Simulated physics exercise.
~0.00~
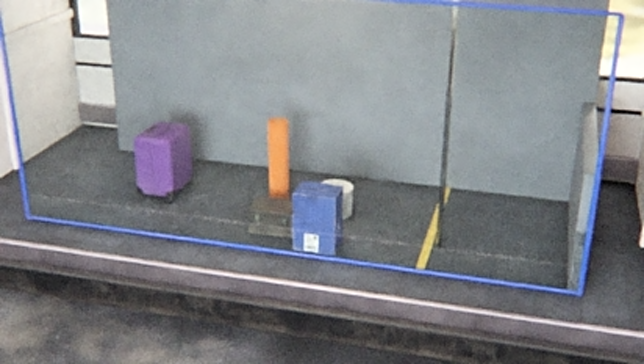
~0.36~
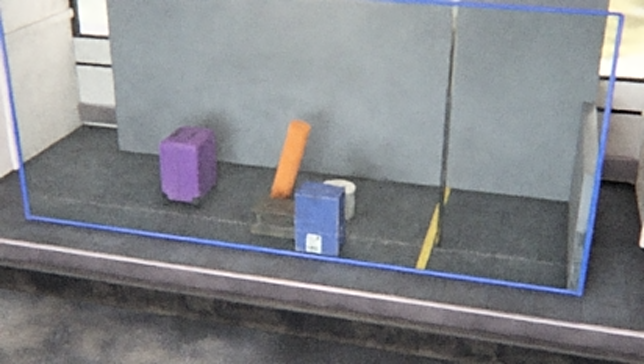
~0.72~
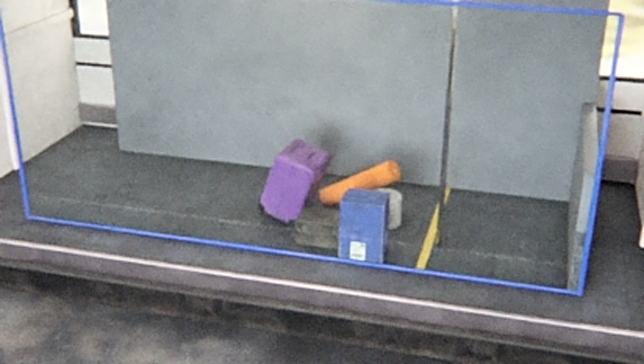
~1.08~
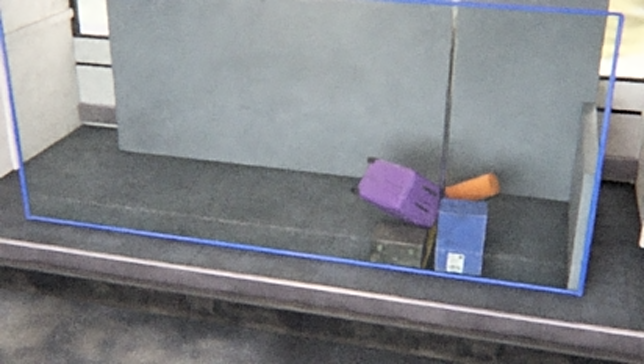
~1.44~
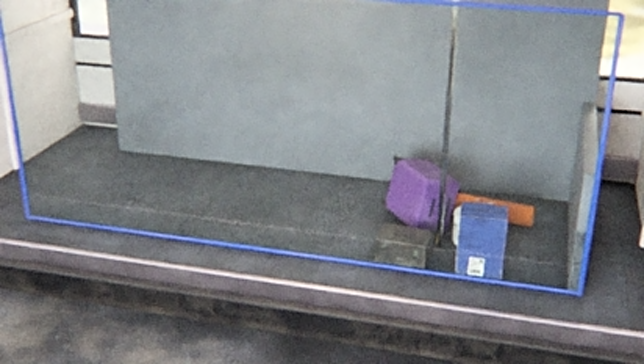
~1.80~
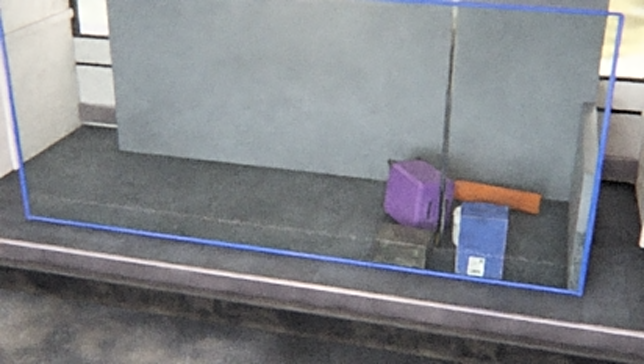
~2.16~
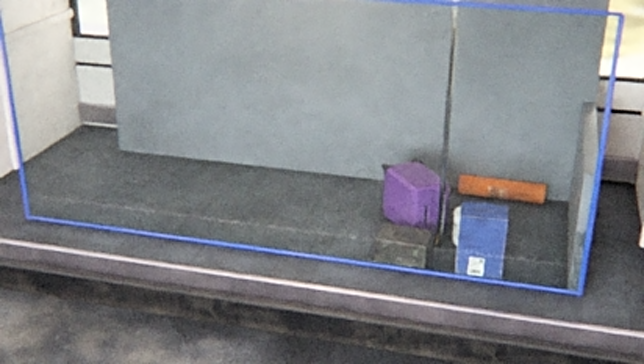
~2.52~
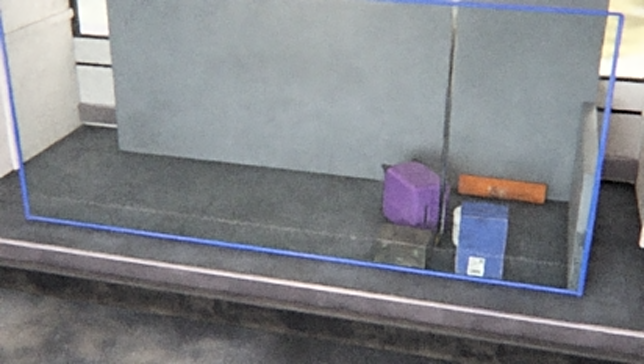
In a bus bay, a purple case and other loose items sliding right, the case and orange roll toppling, then all resting.
